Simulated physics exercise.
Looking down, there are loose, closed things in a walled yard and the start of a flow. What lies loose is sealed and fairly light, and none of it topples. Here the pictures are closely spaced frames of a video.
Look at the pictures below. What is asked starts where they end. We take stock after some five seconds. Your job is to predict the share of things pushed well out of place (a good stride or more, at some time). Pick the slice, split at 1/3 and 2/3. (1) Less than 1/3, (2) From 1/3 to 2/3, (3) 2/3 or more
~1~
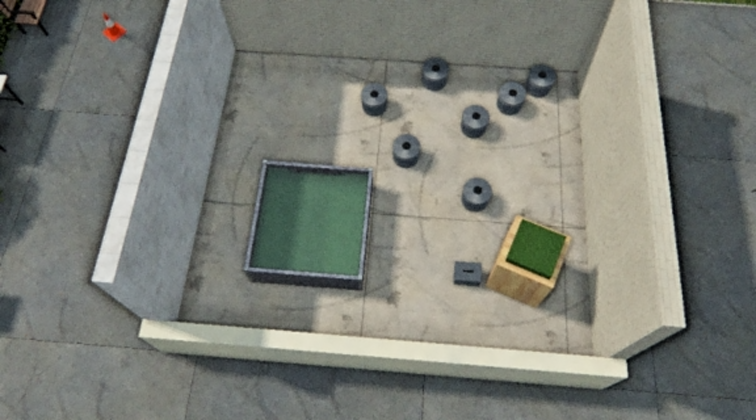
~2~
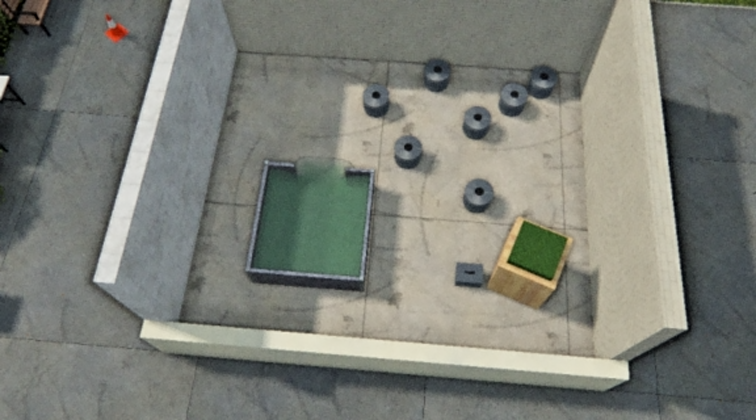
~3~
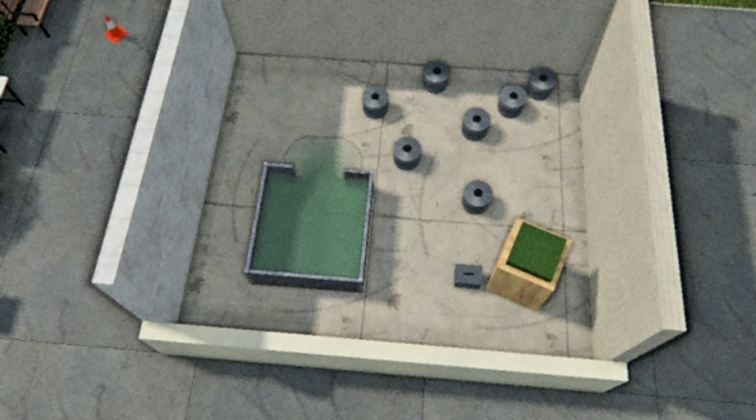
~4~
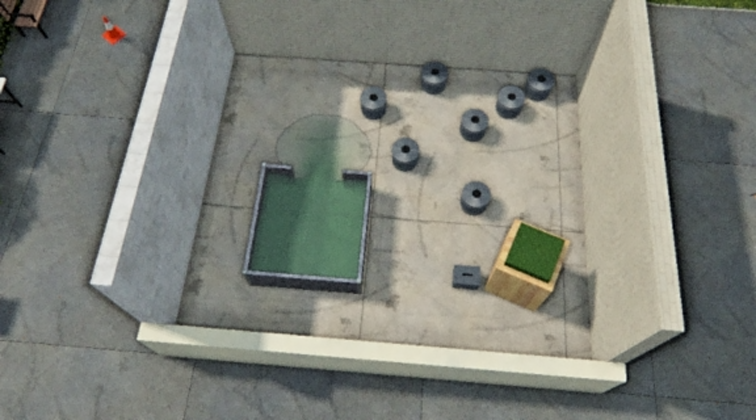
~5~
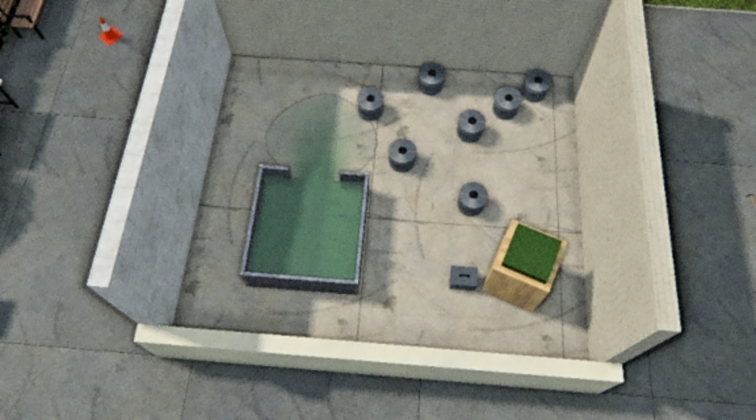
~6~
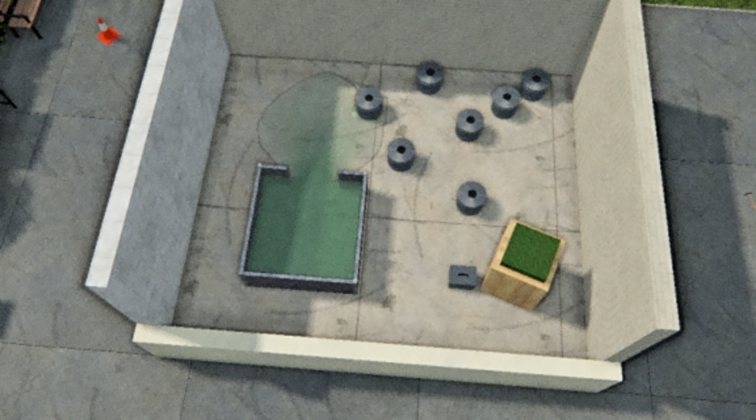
Option 1: Less than 1/3.
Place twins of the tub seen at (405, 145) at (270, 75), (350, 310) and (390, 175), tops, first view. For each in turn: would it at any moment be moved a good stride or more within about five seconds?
Listed in sequence, the answers are displaced a stride, remains nearby and remains nearby.
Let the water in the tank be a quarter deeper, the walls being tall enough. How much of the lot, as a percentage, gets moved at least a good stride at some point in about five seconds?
Around 50 in a hundred.
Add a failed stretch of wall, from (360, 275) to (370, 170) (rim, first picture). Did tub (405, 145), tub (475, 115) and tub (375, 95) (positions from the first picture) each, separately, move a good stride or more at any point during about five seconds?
Taking them one at a time, the first not displaced that far, the second not displaced that far and the third not displaced that far.
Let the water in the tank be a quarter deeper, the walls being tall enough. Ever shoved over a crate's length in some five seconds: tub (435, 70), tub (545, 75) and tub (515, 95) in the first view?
Beyond that, then beyond that, then beyond that.
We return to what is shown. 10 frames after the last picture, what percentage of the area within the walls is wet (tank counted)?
Estimate: About 35 %.
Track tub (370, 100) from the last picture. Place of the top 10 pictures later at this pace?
(406, 64), roughly.
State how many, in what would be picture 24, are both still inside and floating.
I get 1.
A moment on, 0 of 8 are well off their spots; 0 afloat.
Next, 1 of 8 are well off their spots; 1 afloat.
Later, 2 of 8 are well off their spots; 1 afloat.
In the end, 2 of 8 are well off their spots, and 2 have been at some point; 2 afloat.
